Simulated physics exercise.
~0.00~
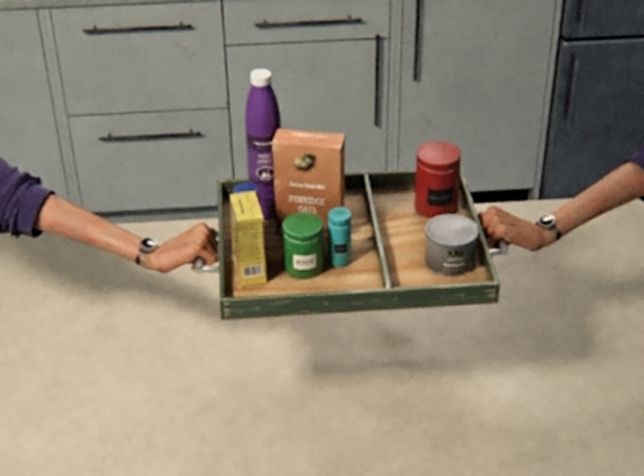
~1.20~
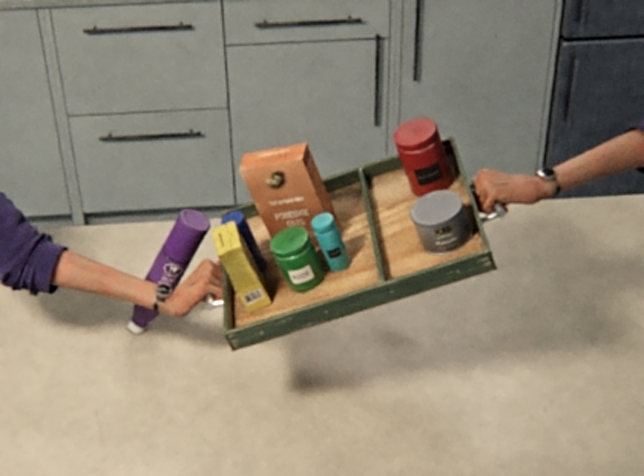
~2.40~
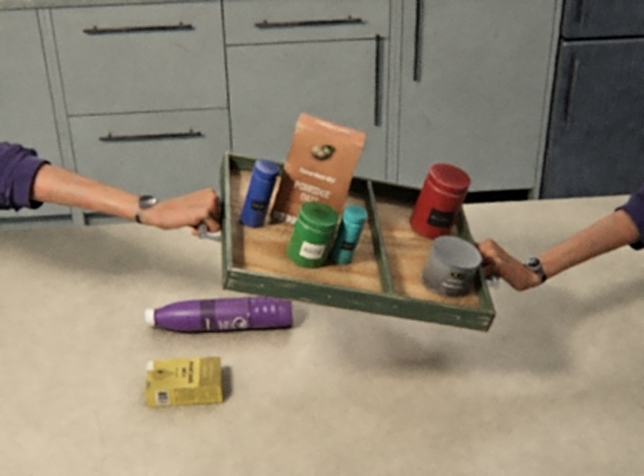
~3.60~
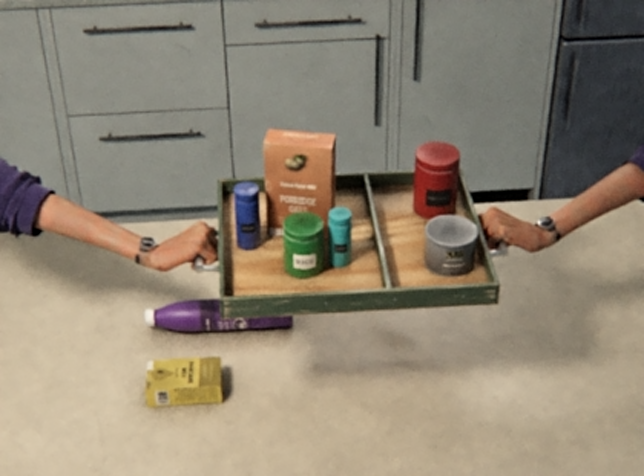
At the start, two hands hold a green-rimmed tray level over a pale surface, carrying a purple bottle, a yellow packet, an orange packet, a red jar, a grey tub and green, blue and turquoise containers. The hands tip the tray down to the left, and the purple bottle drops over that side, upside down, while the yellow packet leans. The tray then tilts down to the right, with the bottle and yellow packet now lying on the surface below. Finally the hands level the tray, the other six items still standing on it.
